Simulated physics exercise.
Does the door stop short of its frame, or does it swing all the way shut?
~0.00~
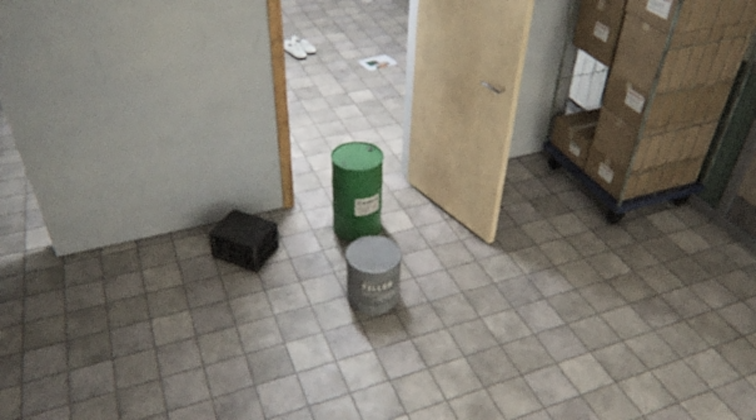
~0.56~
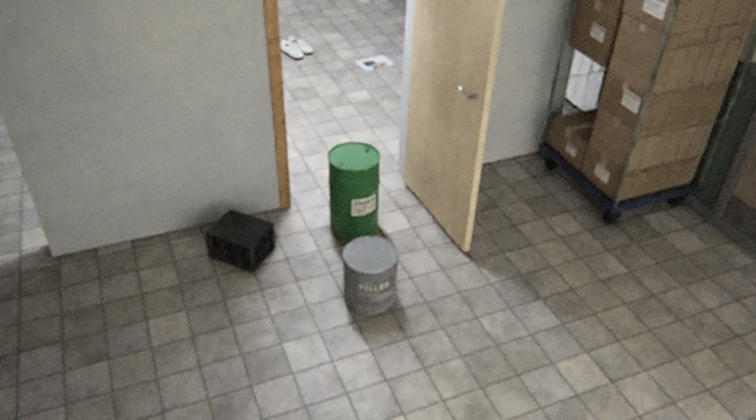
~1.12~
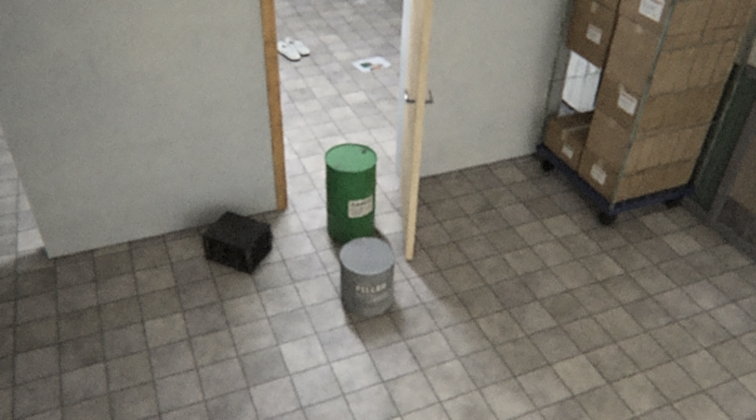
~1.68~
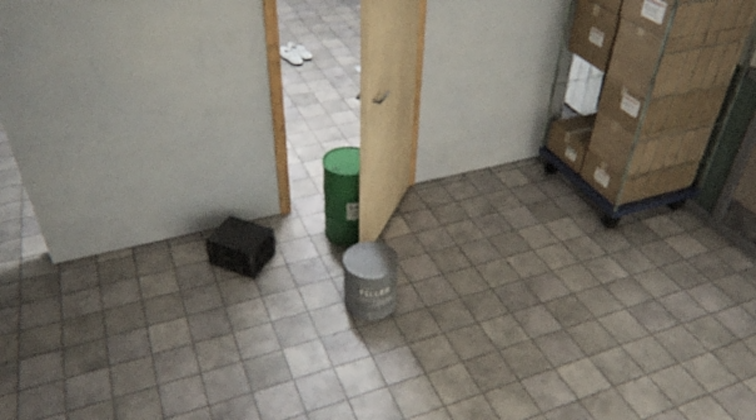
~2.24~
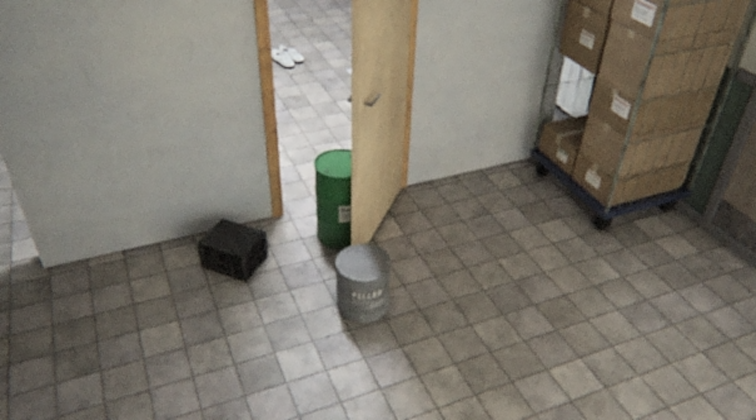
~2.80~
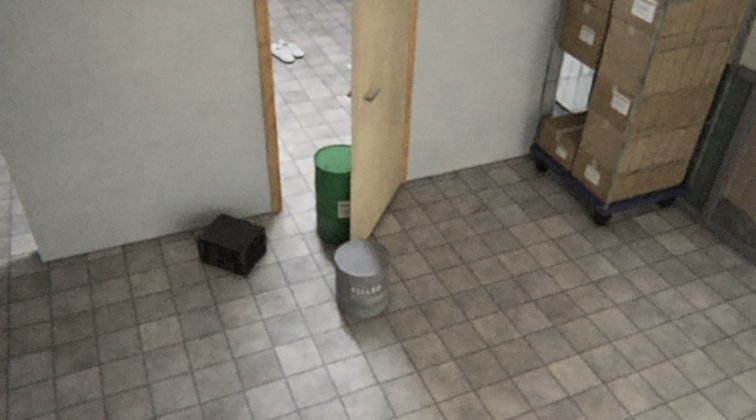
The door stops short. It ends up standing partly open, with the green drum still in the doorway behind it.
